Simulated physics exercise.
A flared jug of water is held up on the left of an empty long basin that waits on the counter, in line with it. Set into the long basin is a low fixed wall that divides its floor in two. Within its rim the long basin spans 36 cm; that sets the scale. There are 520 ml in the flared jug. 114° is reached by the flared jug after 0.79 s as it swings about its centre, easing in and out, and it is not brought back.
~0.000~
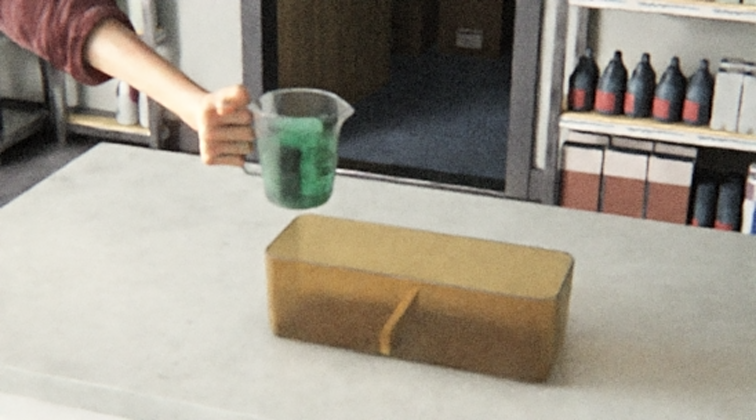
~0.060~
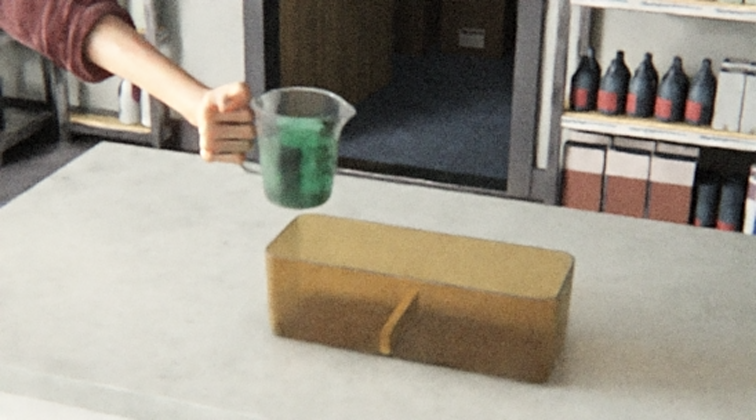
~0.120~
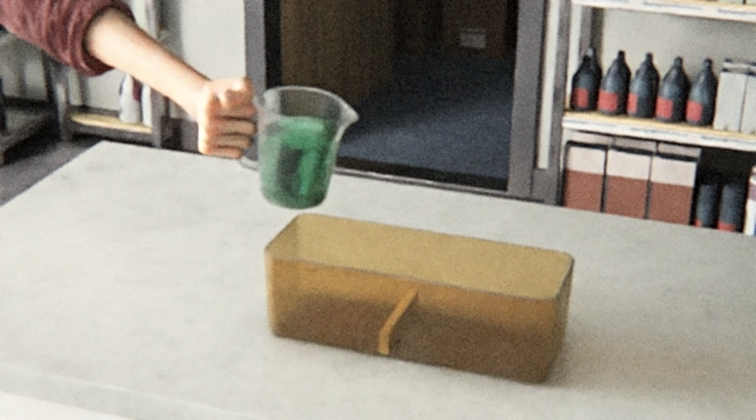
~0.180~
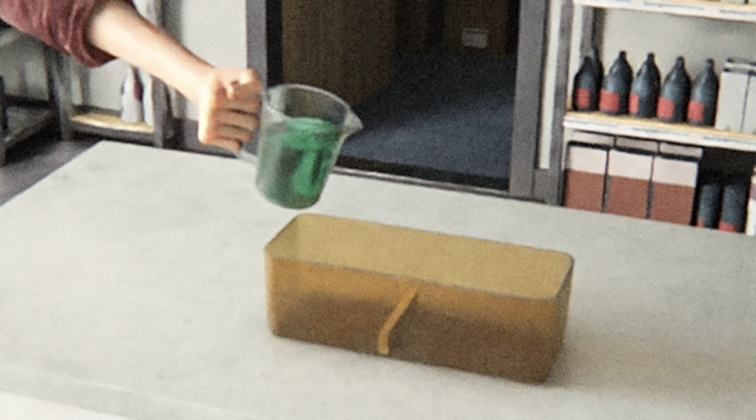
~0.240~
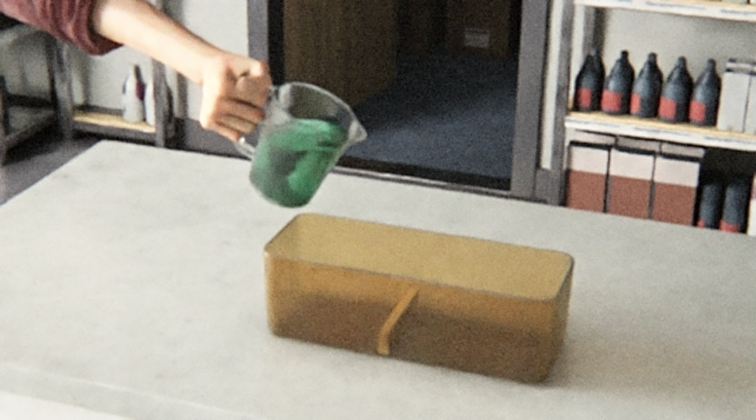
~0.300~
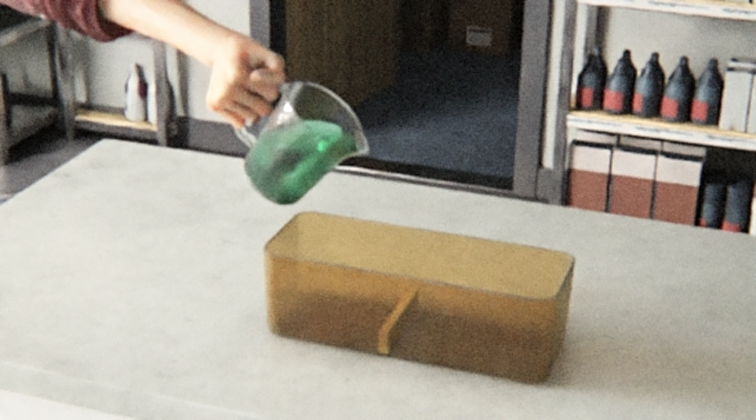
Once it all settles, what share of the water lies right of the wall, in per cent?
23 %.
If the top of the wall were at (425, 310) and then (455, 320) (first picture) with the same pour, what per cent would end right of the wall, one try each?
One try each: Around 10 percent and then around 15 percent.
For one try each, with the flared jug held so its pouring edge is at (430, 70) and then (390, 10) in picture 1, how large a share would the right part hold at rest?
Roughly 80 per cent the first time and 80 per cent the second.
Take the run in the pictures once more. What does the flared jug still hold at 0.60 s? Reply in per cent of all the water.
Some 56 % of it is still there.
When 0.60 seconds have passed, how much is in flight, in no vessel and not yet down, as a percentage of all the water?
Roughly 22 %.
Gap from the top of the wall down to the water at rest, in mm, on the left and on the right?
Left roughly 10 mm; right roughly 24 mm.
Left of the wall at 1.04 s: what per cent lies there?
I'd say near 74 percent.
By 0.60 s the tilt is 98° and 56 per cent is still to pour, 14 is left of the wall and 9 right of it.
By 0.81 s the tilt is 114° and 7 per cent is still to pour, 70 is left of the wall and 17 right of it.
By 1.04 s the tilt is 114° and 0 per cent is still to pour, 74 is left of the wall and 21 right of it.
By 1.29 s the tilt is 114° and 0 per cent is still to pour, 73 is left of the wall and 22 right of it.
At rest 72 per cent lies left of the wall, 23 right of it and 5 outside.
